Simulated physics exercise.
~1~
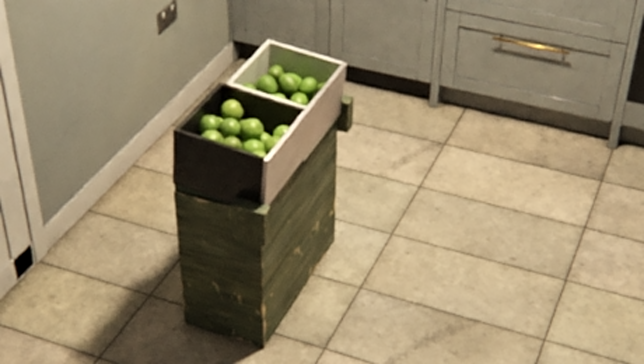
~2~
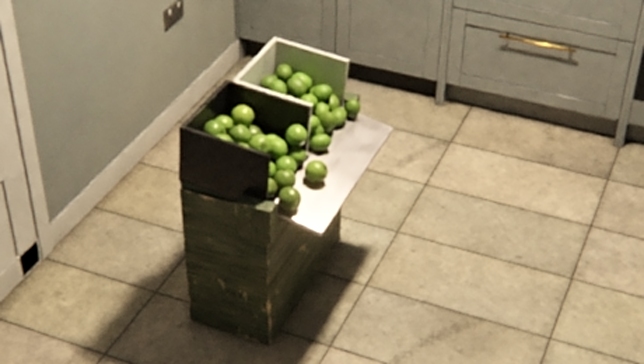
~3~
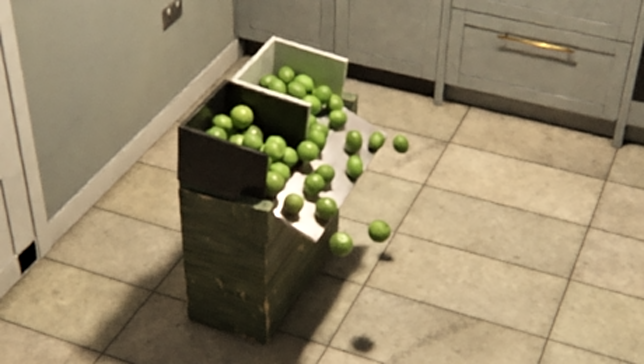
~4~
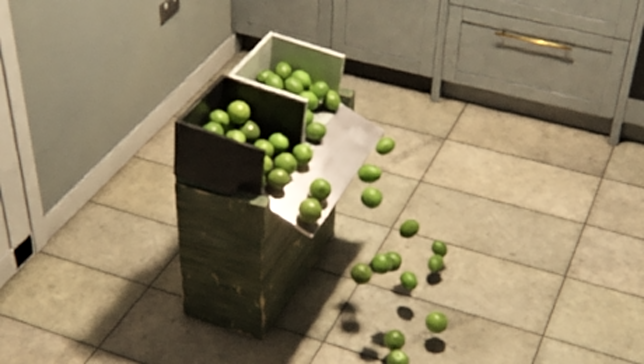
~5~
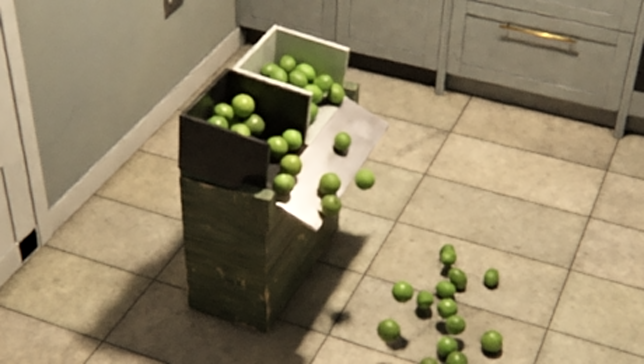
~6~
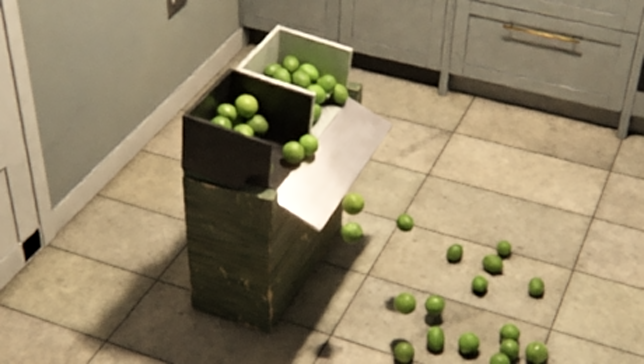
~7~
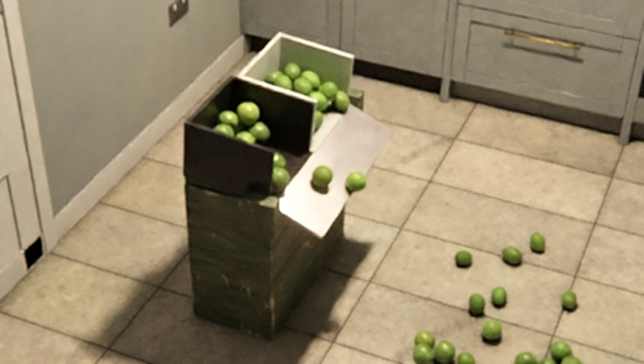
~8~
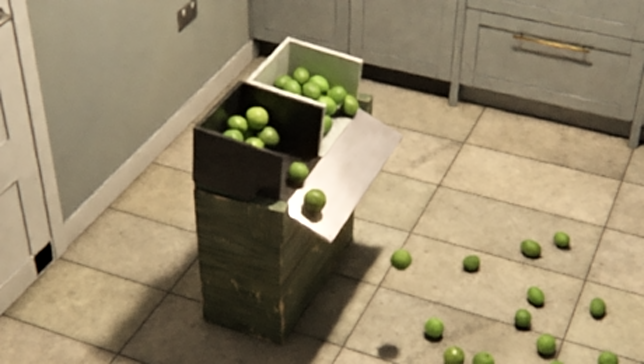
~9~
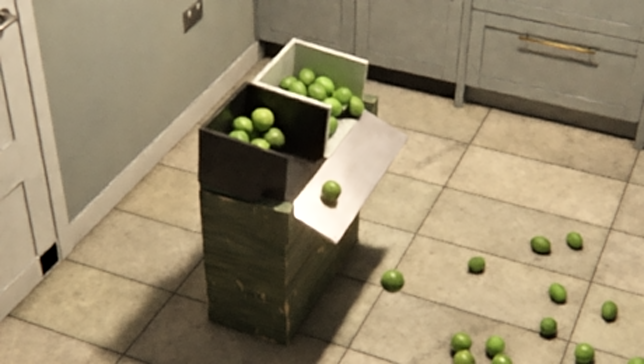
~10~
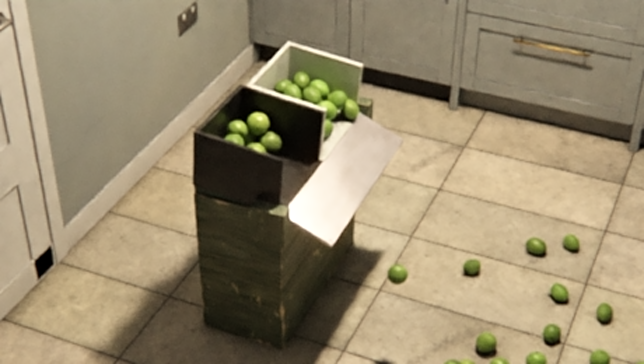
In a kitchen with a tiled floor, a flap drops open on a white bin and a black bin atop a dark green stand, and round green fruits roll down it and scatter rightward across the tiles, while some stay in both bins.
